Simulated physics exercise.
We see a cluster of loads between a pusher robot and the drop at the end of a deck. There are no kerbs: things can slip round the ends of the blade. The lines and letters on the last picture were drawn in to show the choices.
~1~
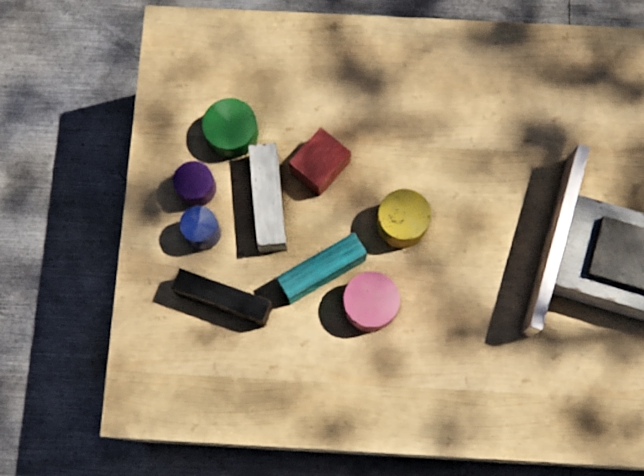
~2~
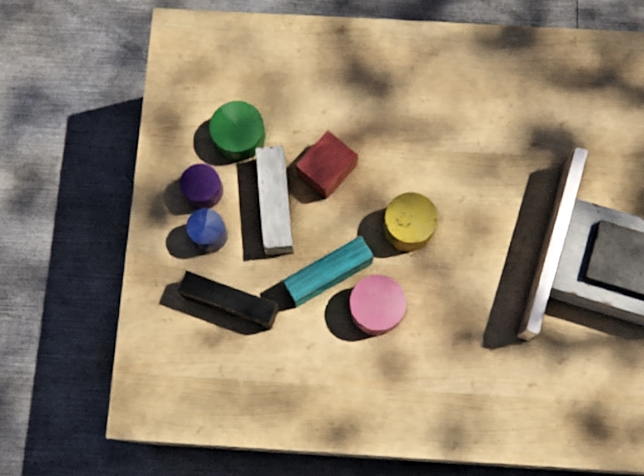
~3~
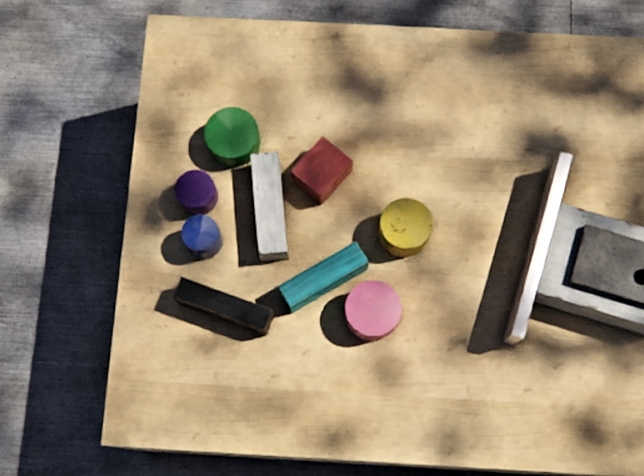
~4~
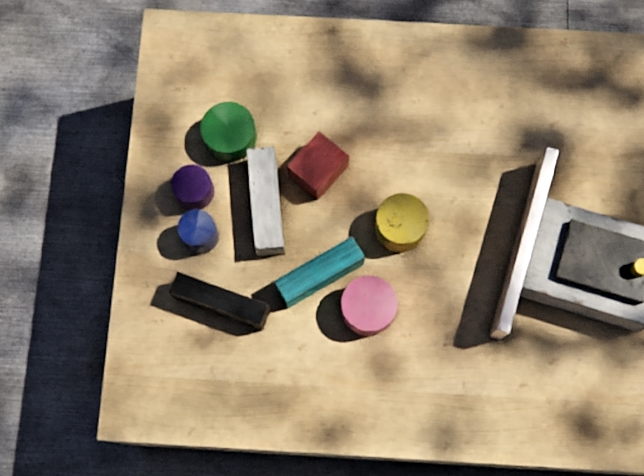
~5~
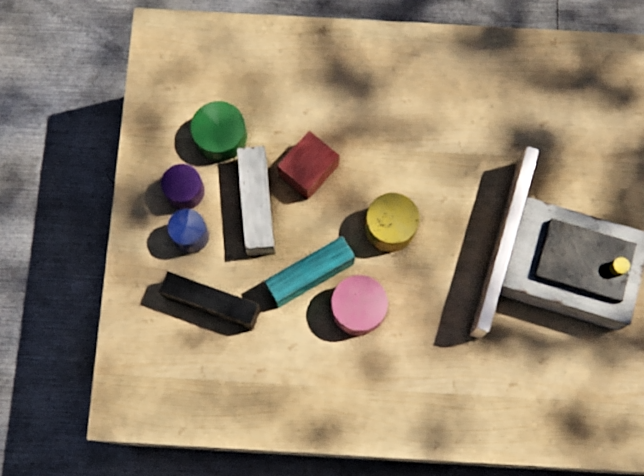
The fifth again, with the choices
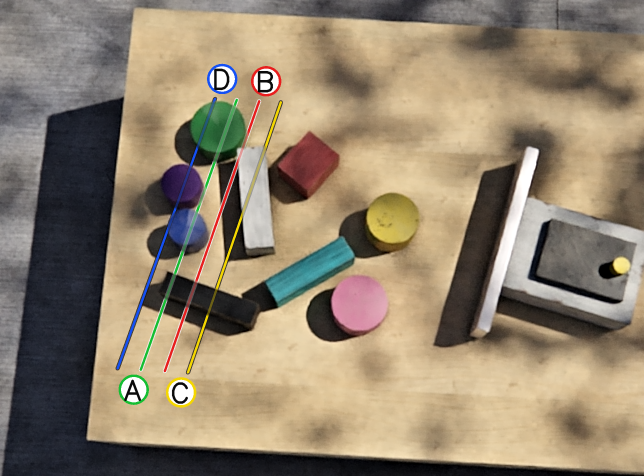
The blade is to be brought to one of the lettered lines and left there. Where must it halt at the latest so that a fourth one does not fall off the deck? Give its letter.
At D, and not beyond.
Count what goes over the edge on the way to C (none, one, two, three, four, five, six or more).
The count is none.
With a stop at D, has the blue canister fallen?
Yes.
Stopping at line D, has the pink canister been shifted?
By then, yes.
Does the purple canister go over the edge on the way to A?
By then, yes.
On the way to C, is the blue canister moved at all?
Yes.
On the marked copy, A at (190, 230); B at (213, 231); C at (236, 233); D at (168, 229).
With D. Early on, robot (454, 251); pink canister (329, 300); turquoise stick (305, 268).
Further on, robot (329, 244); blue canister (161, 219); purple canister (171, 183).
At the end, robot (234, 239); blue canister over the edge; purple canister over the edge; three fallen.
As for the rest, A is within the limit but short; B is within the limit but short; C is within the limit but short.
